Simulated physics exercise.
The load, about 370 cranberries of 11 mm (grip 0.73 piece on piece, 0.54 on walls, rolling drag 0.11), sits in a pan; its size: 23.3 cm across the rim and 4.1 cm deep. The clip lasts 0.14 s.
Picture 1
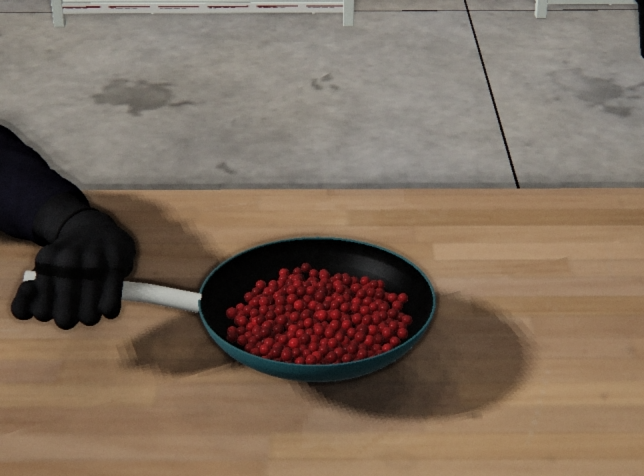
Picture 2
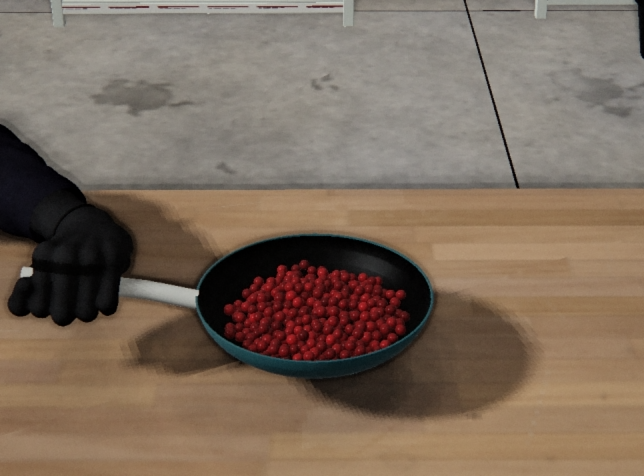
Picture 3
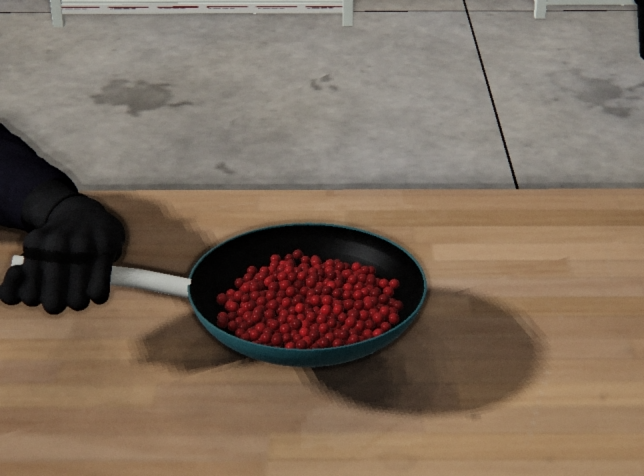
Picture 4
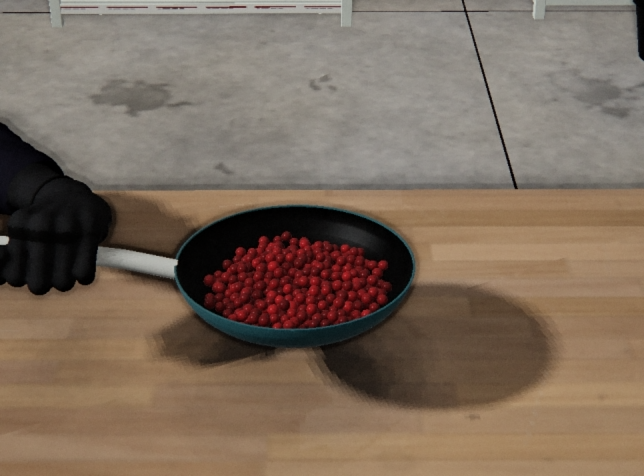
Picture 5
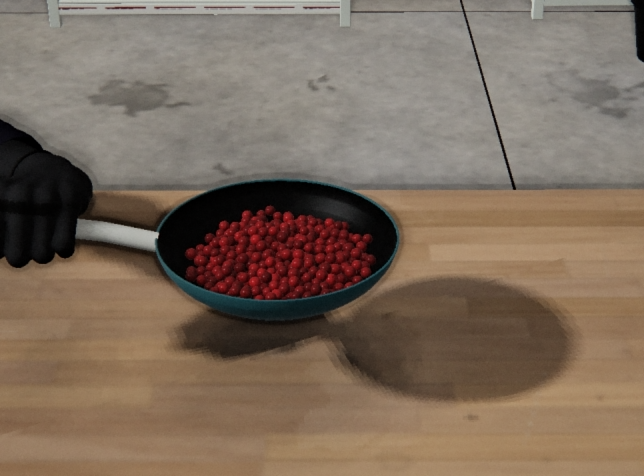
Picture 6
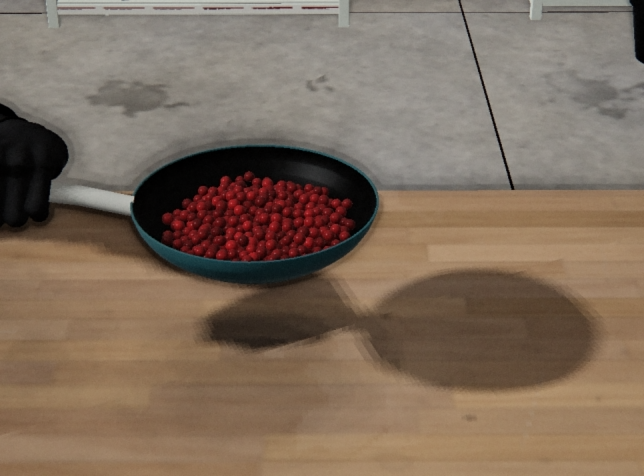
At first, a black-gloved hand holds a dark pan with a teal outside, full of small red berries, just above a wooden surface. The hand then lifts the level pan upward and to the left, slowly and then faster, while its shadow slides right and separates from it.
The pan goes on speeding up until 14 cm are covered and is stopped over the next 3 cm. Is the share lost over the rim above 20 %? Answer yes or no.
Share lost over the rim, set against 20 %: Yes.
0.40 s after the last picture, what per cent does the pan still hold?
About 0 per cent.
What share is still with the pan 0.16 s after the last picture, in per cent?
About 0 per cent.
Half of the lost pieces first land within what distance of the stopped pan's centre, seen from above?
About 32 cm.
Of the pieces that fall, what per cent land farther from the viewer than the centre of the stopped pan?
Some 50 per cent.
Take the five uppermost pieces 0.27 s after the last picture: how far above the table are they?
About 30 cm.
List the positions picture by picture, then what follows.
The first picture shows pan at (317, 370); tilt 0 degrees; moved 0.0 cm; top of the load at (314, 274).
The second picture shows pan at (315, 366); tilt 0 degrees; moved 0.5 cm; top of the load at (312, 271).
The third picture shows pan at (308, 355); tilt 0 degrees; moved 2.0 cm; top of the load at (306, 261).
The fourth picture shows pan at (296, 334); tilt 0 degrees; moved 4.4 cm; top of the load at (294, 243).
The fifth picture shows pan at (279, 306); tilt 0 degrees; moved 7.9 cm; top of the load at (278, 217).
The sixth picture shows pan at (257, 267); tilt 0 degrees; moved 12.3 cm; top of the load at (257, 183).
Then, 0.16 s after the last picture, in the air 100 %; middle of the pieces not yet landed near (121, 77).
Then, 0.27 s after the last picture, in the air 95 %; middle of the pieces not yet landed near (23, 121).
Then, 0.40 s after the last picture, in the air 100 %.
Then, 0.49 s after the last picture, fallen left of where it stops 100 %.
In the end, fallen left of where it stops 100 %.
